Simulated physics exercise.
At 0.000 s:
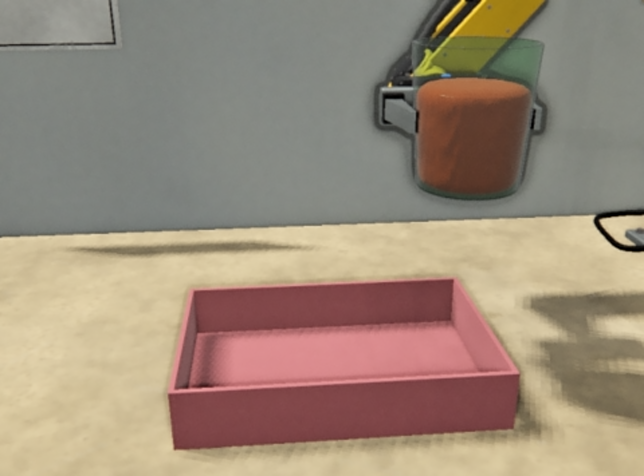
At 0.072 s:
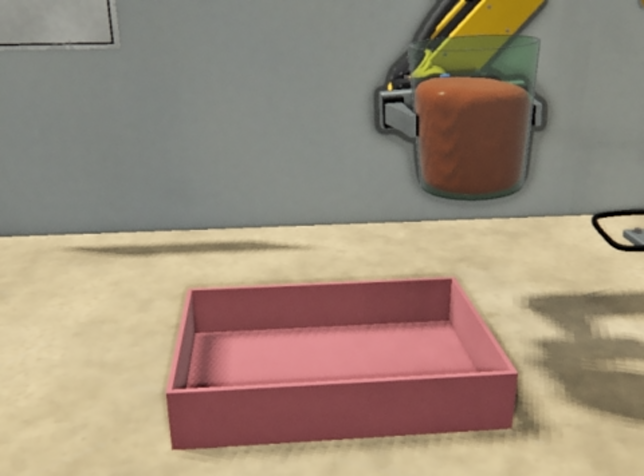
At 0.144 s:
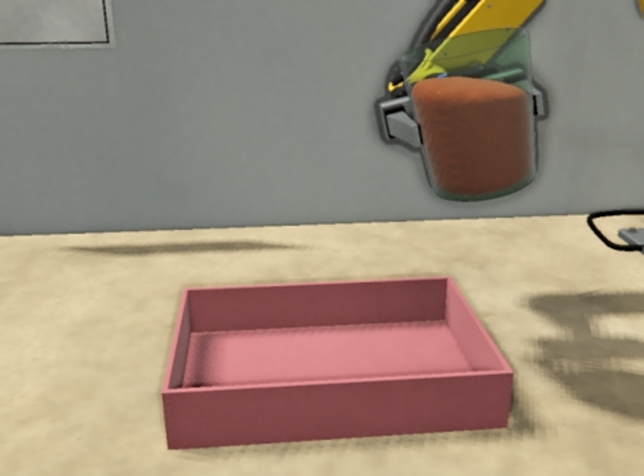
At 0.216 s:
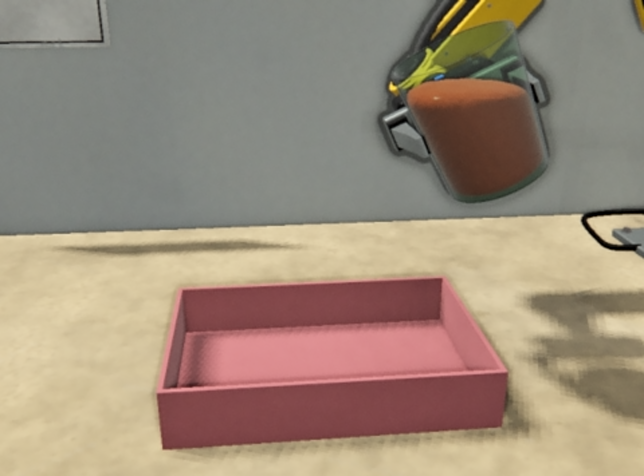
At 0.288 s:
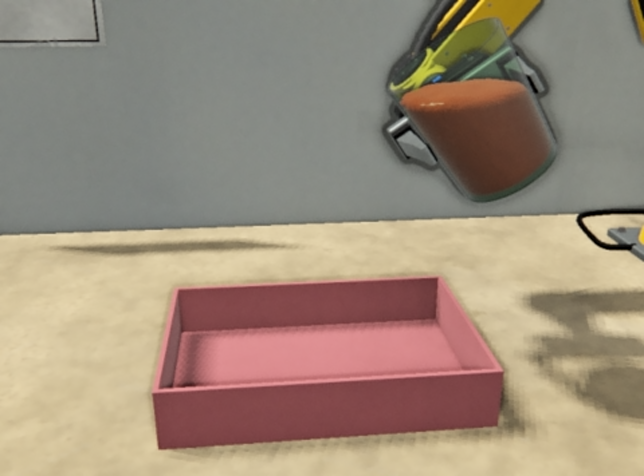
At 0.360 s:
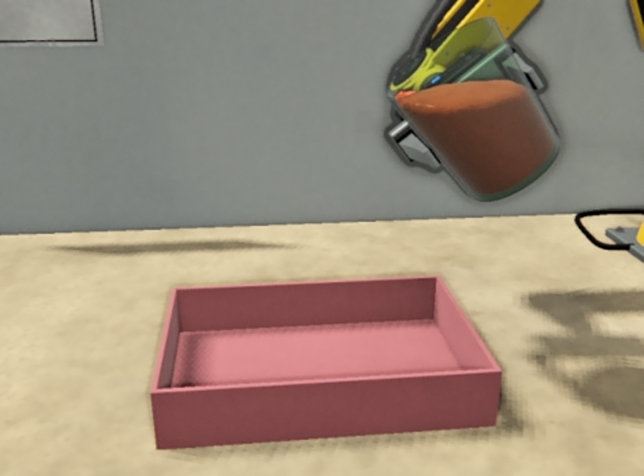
In the video, a robot arm holds a clear cup of reddish-brown liquid above and behind a pink rectangular tray on a sandy-coloured surface, then gradually tilts the cup to the left while the liquid stays inside.
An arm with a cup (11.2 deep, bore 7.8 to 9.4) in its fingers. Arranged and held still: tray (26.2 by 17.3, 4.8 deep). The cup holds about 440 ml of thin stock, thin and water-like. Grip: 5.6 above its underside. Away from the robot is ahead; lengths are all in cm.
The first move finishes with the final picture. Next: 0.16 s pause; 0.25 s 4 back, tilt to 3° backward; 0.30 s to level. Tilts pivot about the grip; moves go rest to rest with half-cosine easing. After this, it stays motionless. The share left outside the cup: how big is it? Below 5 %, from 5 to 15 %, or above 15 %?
Below 5 %.
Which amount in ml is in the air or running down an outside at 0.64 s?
Close to 5 ml of it.
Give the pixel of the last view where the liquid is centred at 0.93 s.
Centre pixel approx. (521, 133).
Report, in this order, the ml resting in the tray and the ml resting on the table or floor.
Around 5 ml in the first place and 0 ml in the second.
After 0.64 s, tilted 18° forward, liquid up to 28 above the table; 430 ml in the cup, 5 ml in the air or running down outside.
After 0.93 s, tilted 1° backward, liquid up to 27 above the table; 430 ml in the cup, 5 ml in the tray.
After 1.27 s, level, liquid up to 26 above the table; 430 ml in the cup, 5 ml in the tray.
After 2.07 s, level, liquid up to 26 above the table; 430 ml in the cup, 5 ml in the tray.
In the end, 430 ml in the cup, 5 ml in the tray. That is 2 % outside the cup.
